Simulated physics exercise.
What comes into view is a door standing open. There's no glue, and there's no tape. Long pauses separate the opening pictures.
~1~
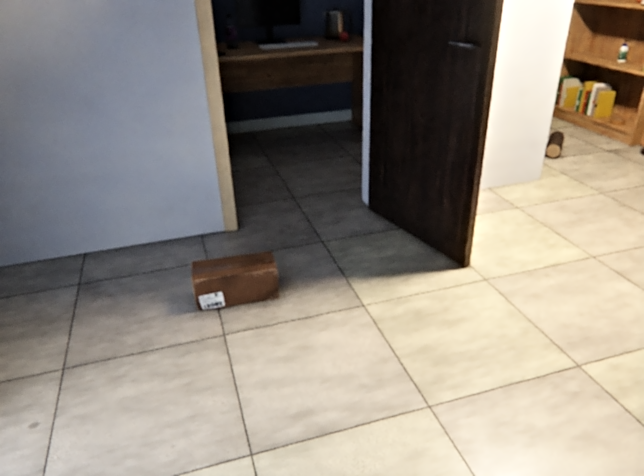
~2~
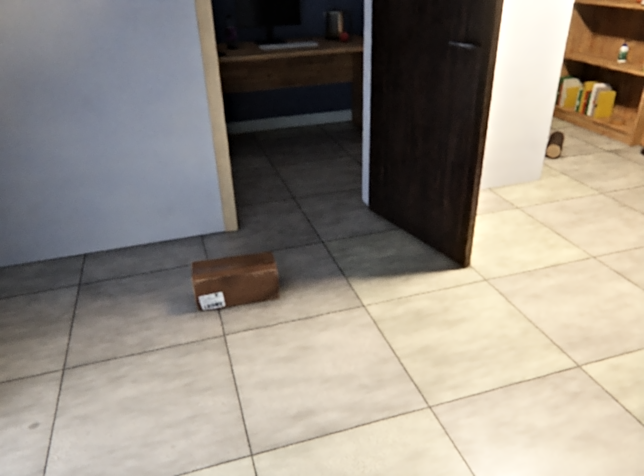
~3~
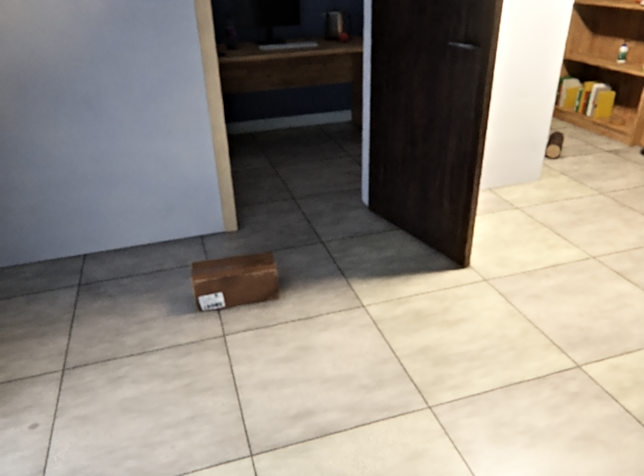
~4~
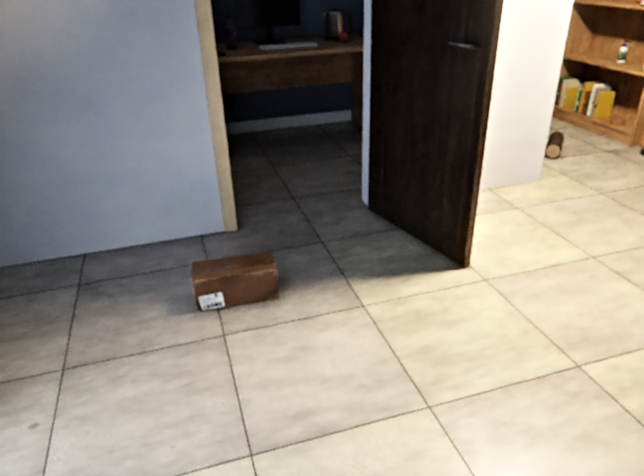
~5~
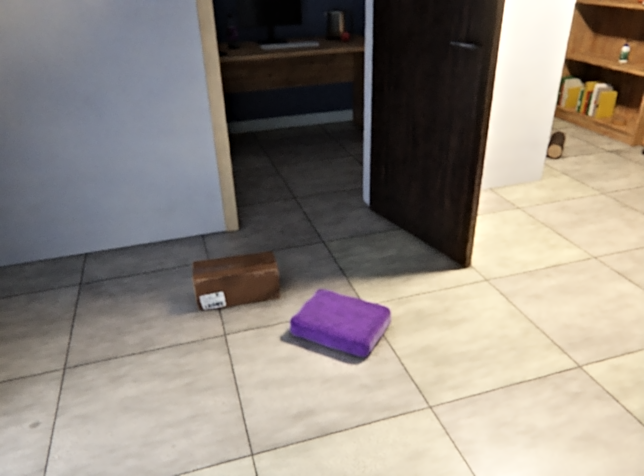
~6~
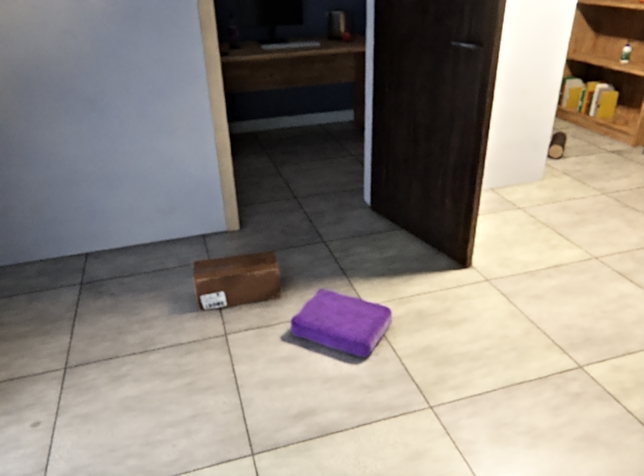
In a room with a tiled floor, a brown box sat still near a wide-open dark door, and then a purple cushion appeared on the tiles to its right while nothing else noticeably moved.
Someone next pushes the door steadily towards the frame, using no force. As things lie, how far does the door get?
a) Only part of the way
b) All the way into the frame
Answer: B.
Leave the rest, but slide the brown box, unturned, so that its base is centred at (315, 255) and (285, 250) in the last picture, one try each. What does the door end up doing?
In order, the door is hindered, then is hindered.
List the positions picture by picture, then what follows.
Door wide open and still; brown box (235, 280), in the first frame.
Door wide open and still; brown box (236, 281), in the second frame.
Door wide open and still; brown box (235, 281), in the third frame.
Door wide open and still; brown box (235, 281), in the fourth frame.
Door wide open and still; brown box (236, 281), in the fifth frame.
Door wide open and still; purple cushion (342, 321); brown box (237, 280), in the sixth frame.
Then, 0.80 s past the last view, open by 69°.
Then, 1.30 s past the last view, open by 28°.
Finally, open by 0°; both still in place. Final places as the last picture's camera would see them, purple cushion near (342, 321).
